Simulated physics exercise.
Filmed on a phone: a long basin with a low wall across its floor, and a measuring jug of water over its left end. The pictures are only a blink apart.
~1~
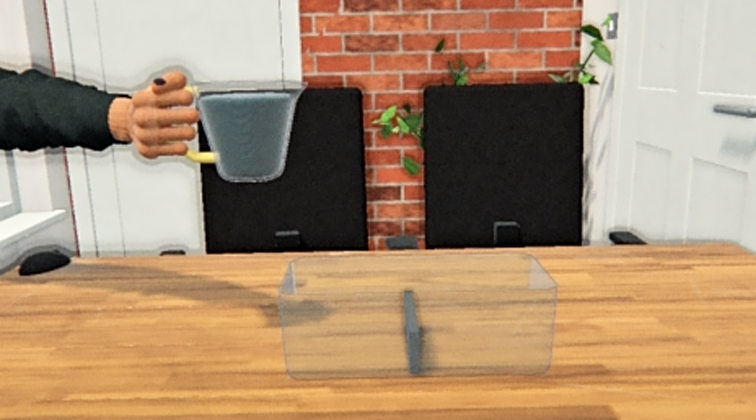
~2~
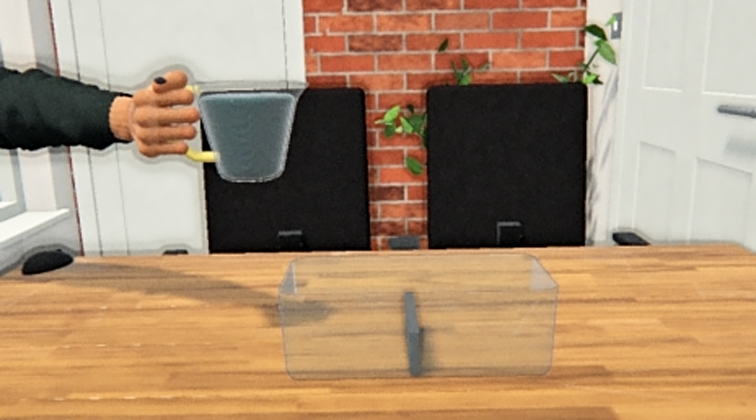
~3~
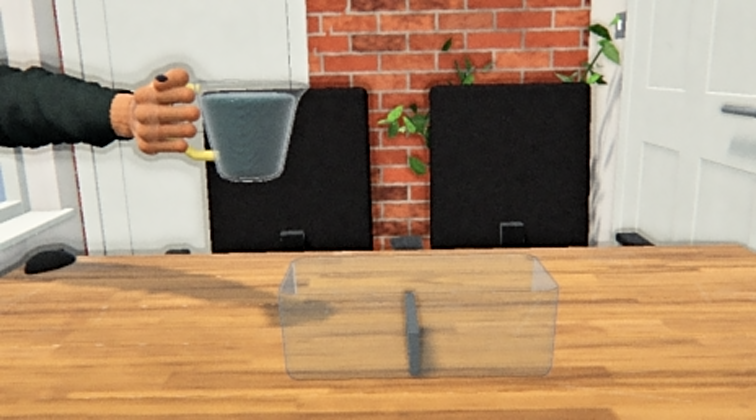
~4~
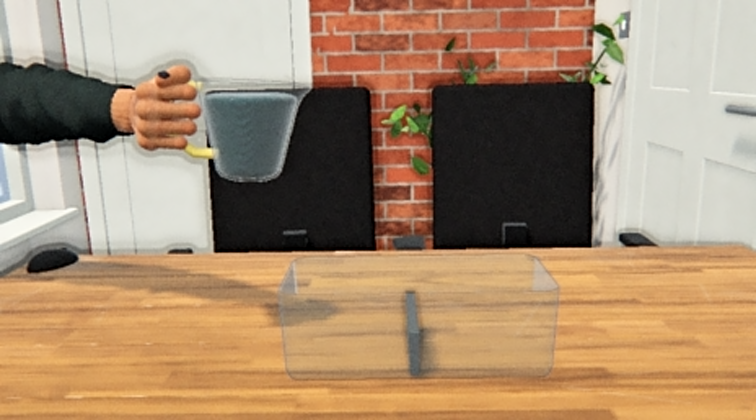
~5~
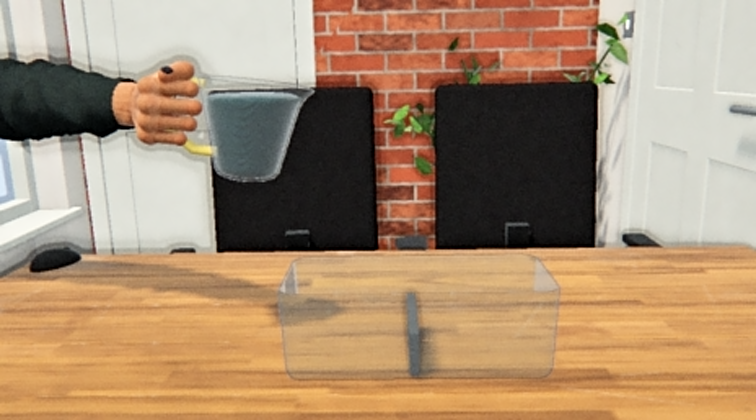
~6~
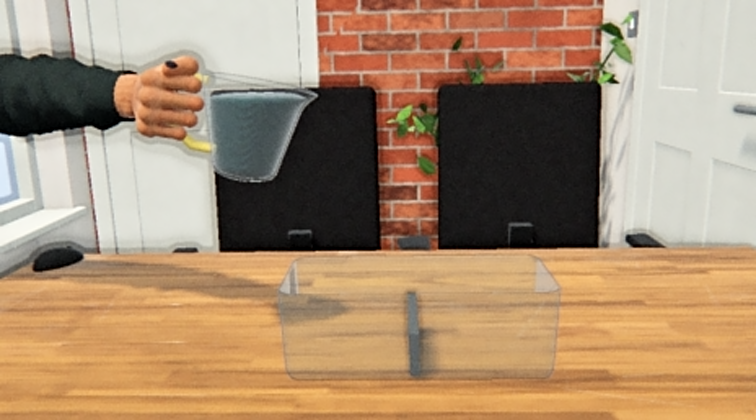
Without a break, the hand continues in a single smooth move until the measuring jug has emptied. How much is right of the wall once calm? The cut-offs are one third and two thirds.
Low range.
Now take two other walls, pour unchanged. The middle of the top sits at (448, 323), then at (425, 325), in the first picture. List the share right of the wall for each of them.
10 % then 10 %.
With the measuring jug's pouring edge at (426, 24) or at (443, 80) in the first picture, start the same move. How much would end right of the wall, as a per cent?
First about 90, then 90 per cent.
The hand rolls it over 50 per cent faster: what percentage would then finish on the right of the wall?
Result: Roughly 5 %.
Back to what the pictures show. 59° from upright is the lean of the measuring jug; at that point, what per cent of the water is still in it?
Near 75 percent is still in there.
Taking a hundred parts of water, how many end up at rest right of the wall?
Close to 0 per cent.
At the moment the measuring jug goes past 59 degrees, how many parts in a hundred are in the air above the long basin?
Near 20 %.
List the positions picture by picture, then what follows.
The first picture shows tilt 0°; pouring edge (308, 83); surface from (201, 98) to (295, 96); the long basin's rim runs from (286, 276) to (544, 271); the wall's top is at (411, 311).
The second picture shows tilt 0°; pouring edge (308, 83); surface from (202, 98) to (296, 96).
The third picture shows tilt 2°; pouring edge (310, 84); surface from (203, 96) to (297, 97).
The fourth picture shows tilt 4°; pouring edge (312, 87); surface from (205, 96) to (299, 96).
The fifth picture shows tilt 7°; pouring edge (314, 90); surface from (208, 97) to (302, 97).
The sixth picture shows tilt 11°; pouring edge (317, 95); surface from (210, 98) to (307, 97).
A moment on, the measuring jug is tipped part way and 73 per cent is still to pour, 6 is left of the wall and 0 right of it.
Next, the measuring jug is tipped on its side and 22 per cent is still to pour, 54 is left of the wall and 0 right of it.
Then the measuring jug is tipped on its side and 1 per cent is still to pour, 90 is left of the wall and 2 right of it.
Later the measuring jug is tipped on its side and 0 per cent is still to pour, 94 is left of the wall and 2 right of it.
At rest 94 per cent lies left of the wall, 2 right of it and 4 outside.
